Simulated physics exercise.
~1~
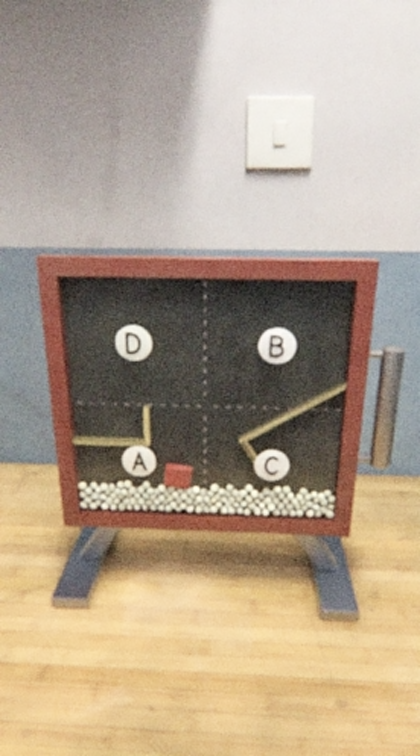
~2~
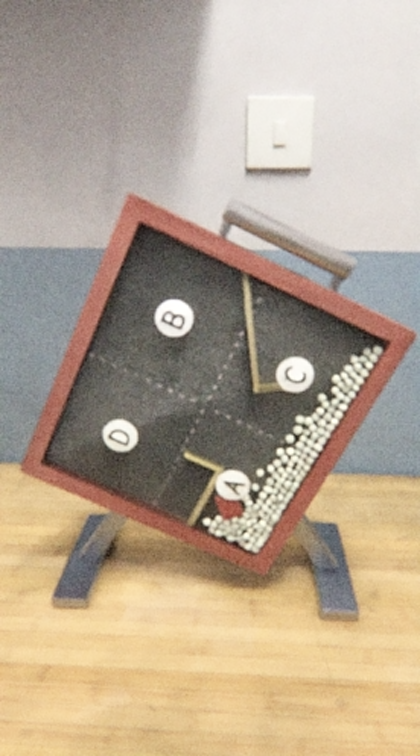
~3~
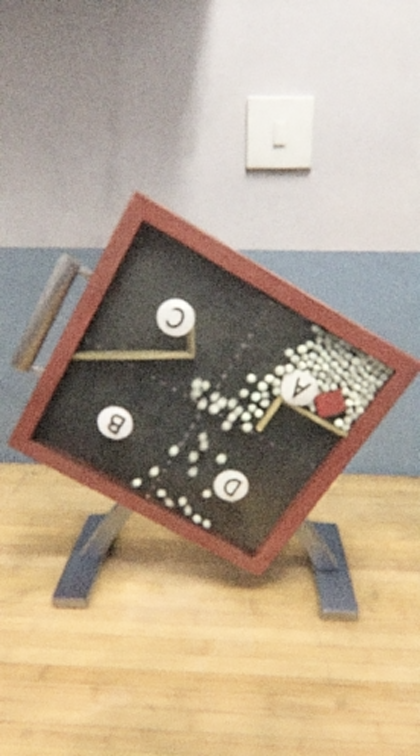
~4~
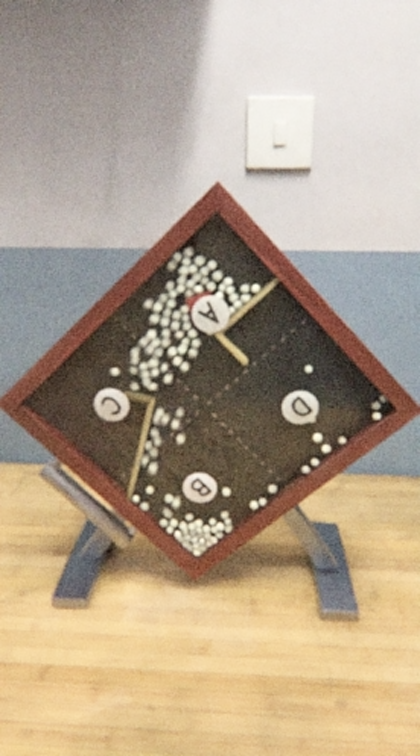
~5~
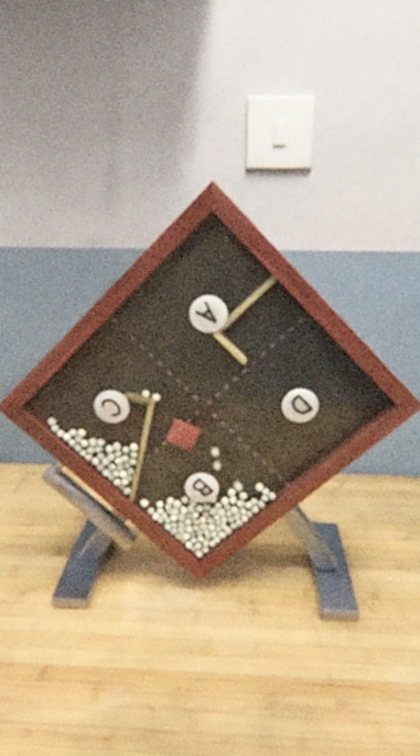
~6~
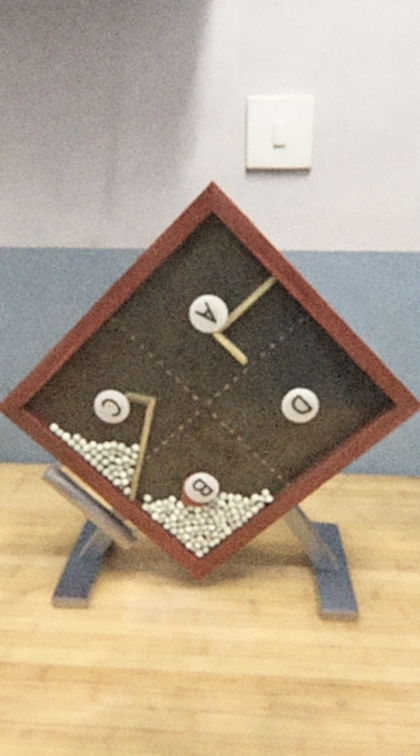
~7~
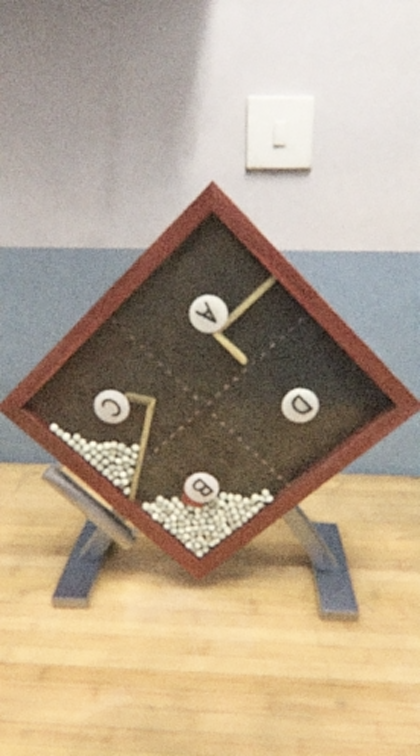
A red-framed puzzle box with lettered quarters turns anticlockwise on its stand, sending white balls and a red block tumbling from A across the dark interior, then stops tilted on one corner, with the balls settled in B and C and the block resting in B.
